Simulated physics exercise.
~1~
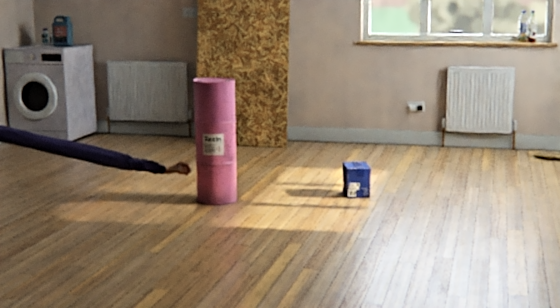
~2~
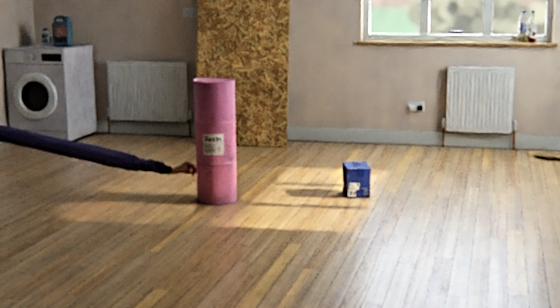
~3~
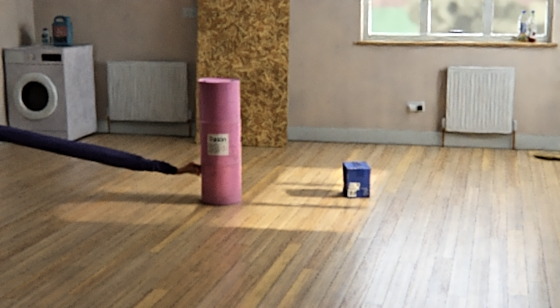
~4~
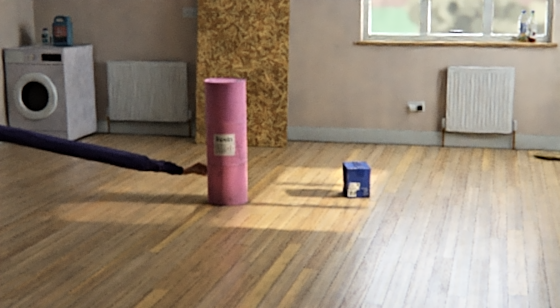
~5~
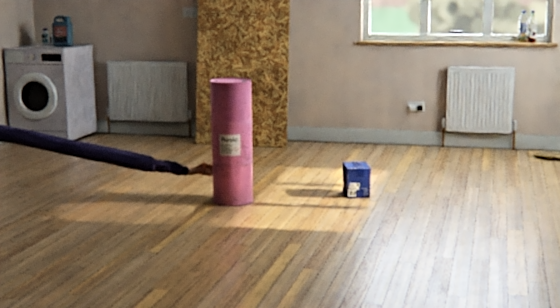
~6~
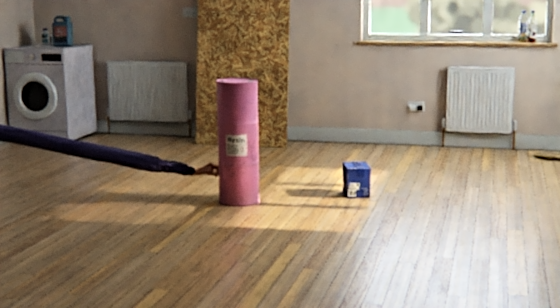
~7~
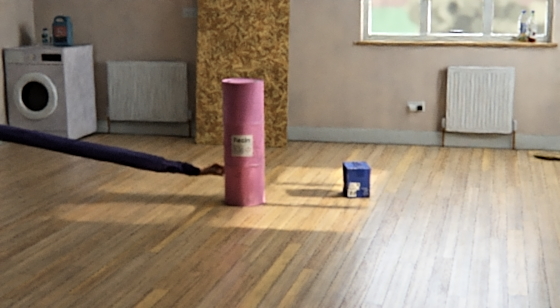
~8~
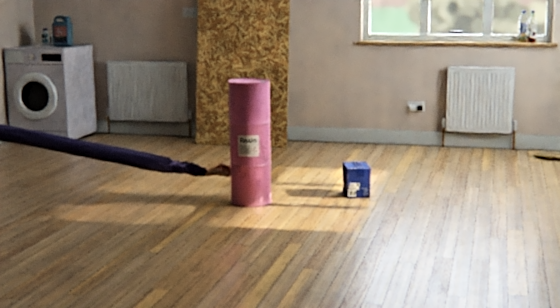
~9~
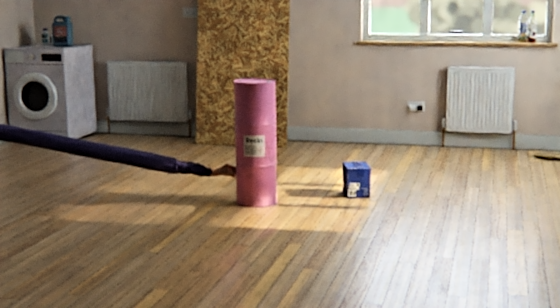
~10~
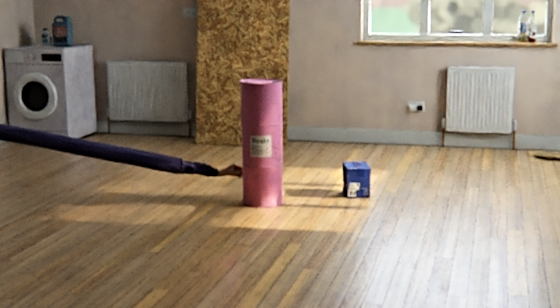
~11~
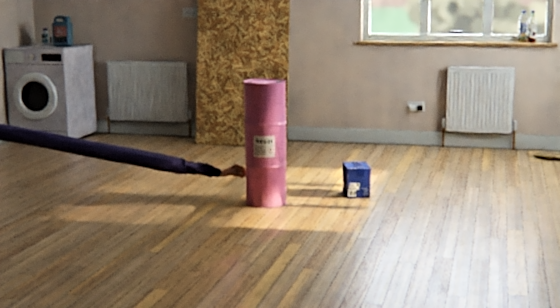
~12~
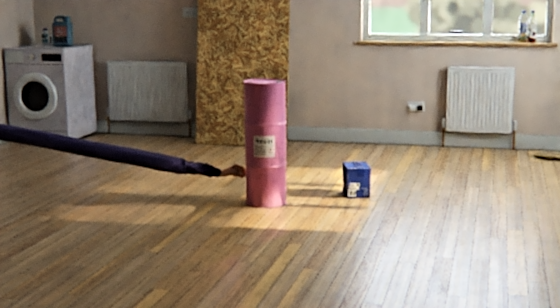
A tall pink drum stands upright on the wooden floor of a sunlit, sparsely furnished room, seen by a still camera from slightly above. A small blue parcel sits to its right, with a white washing machine, pale radiators, a chipboard panel and a window behind. A hand on a long, dark-sleeved arm reaches in from the left and meets the drum's lower side. It pushes the drum steadily to the right, and the drum slides upright towards the parcel. The push stops short of the parcel, which never moves, and the drum ends standing still, with the hand beside it.
